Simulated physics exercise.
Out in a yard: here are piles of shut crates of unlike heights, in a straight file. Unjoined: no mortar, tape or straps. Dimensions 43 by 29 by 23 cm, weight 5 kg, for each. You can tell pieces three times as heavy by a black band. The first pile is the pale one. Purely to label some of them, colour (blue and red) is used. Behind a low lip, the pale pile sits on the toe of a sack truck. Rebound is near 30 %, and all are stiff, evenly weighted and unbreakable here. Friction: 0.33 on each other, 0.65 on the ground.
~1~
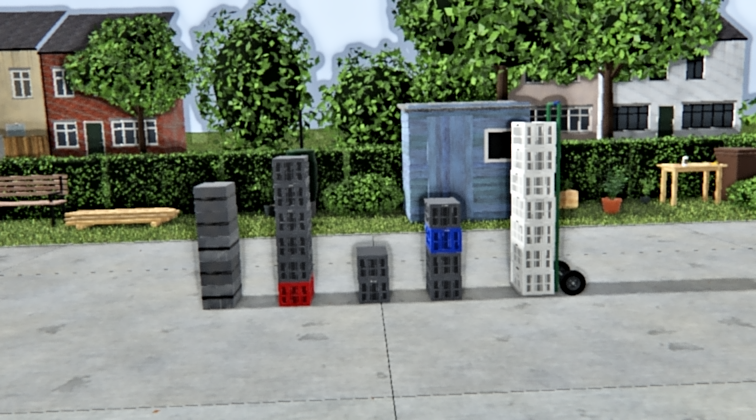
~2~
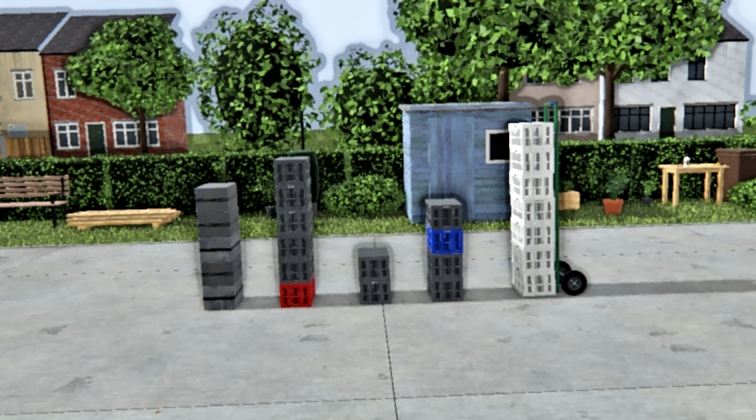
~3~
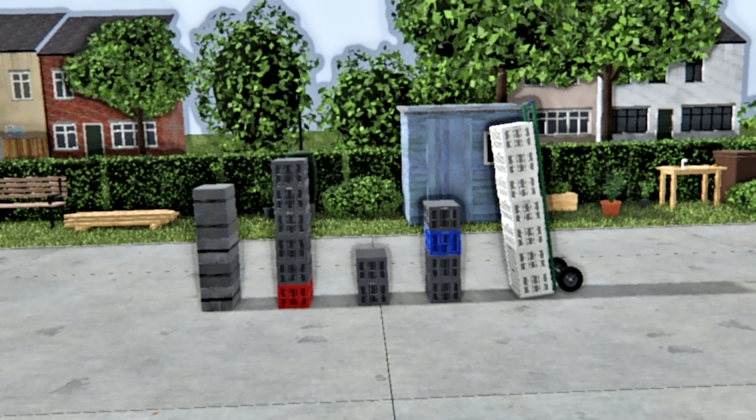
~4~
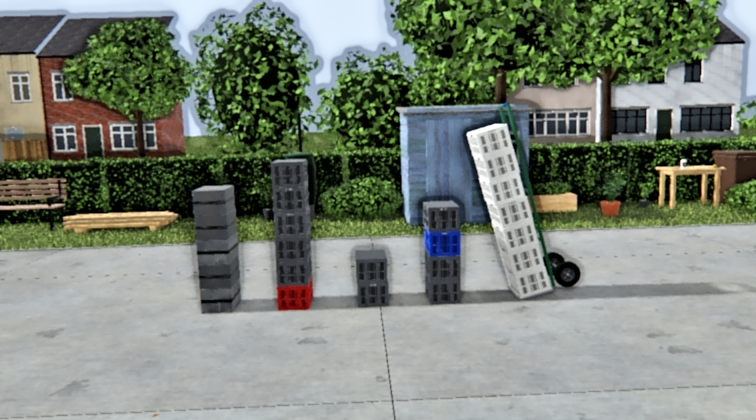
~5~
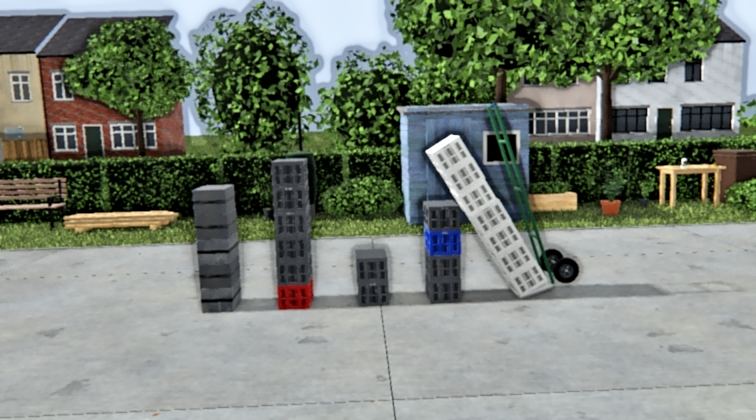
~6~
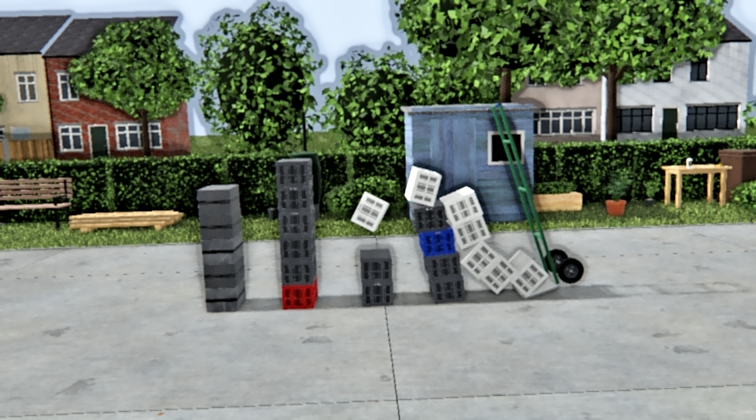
The footage shows a row of crate stacks in a yard as a green sack truck tilts left and its tall white stack leans over, striking the dark stack with a blue crate and breaking apart, sending white crates leftward.
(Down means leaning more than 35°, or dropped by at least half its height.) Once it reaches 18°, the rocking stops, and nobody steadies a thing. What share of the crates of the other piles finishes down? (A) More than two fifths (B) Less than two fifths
(B) Less than two fifths.
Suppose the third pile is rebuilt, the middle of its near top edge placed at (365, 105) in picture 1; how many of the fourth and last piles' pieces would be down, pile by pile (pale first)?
Down by pile: Fourth 6, last 5.
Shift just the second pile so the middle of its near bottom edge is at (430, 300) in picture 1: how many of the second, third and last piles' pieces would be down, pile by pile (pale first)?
Second 3, third 0, last 0 down.
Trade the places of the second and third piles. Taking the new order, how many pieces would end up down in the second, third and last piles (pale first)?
After the swap, the second pile would have 0 down, the third 3 and the last 0.
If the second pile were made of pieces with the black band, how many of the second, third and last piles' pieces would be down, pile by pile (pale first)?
Second: 0; third: 0; last: 0.
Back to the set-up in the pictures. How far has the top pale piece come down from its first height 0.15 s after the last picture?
About 100 cm.
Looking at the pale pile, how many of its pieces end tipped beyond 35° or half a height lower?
I count 7 pale pieces.
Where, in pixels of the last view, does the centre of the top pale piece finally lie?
(331, 283).
Then, 0.15 s later than the last frame, 7 of the pale pile down; none of the 17 other crates down, 3 disturbed; blue crate tilted 9°.
Then, 0.45 s later than the last frame, 7 of the pale pile down; 3 of the 17 other crates down; blue crate tilted 42°.
Then, 0.91 s later than the last frame, 7 of the pale pile down; 3 of the 17 other crates down; blue crate 23 cm lower.
When it is over, 7 of the pale pile down; 3 of the 17 other crates down; red crate unmoved; blue crate 23 cm lower. That is 18 per cent. In pixels of the last frame, middles, red crate near (300, 291), blue crate near (389, 264).
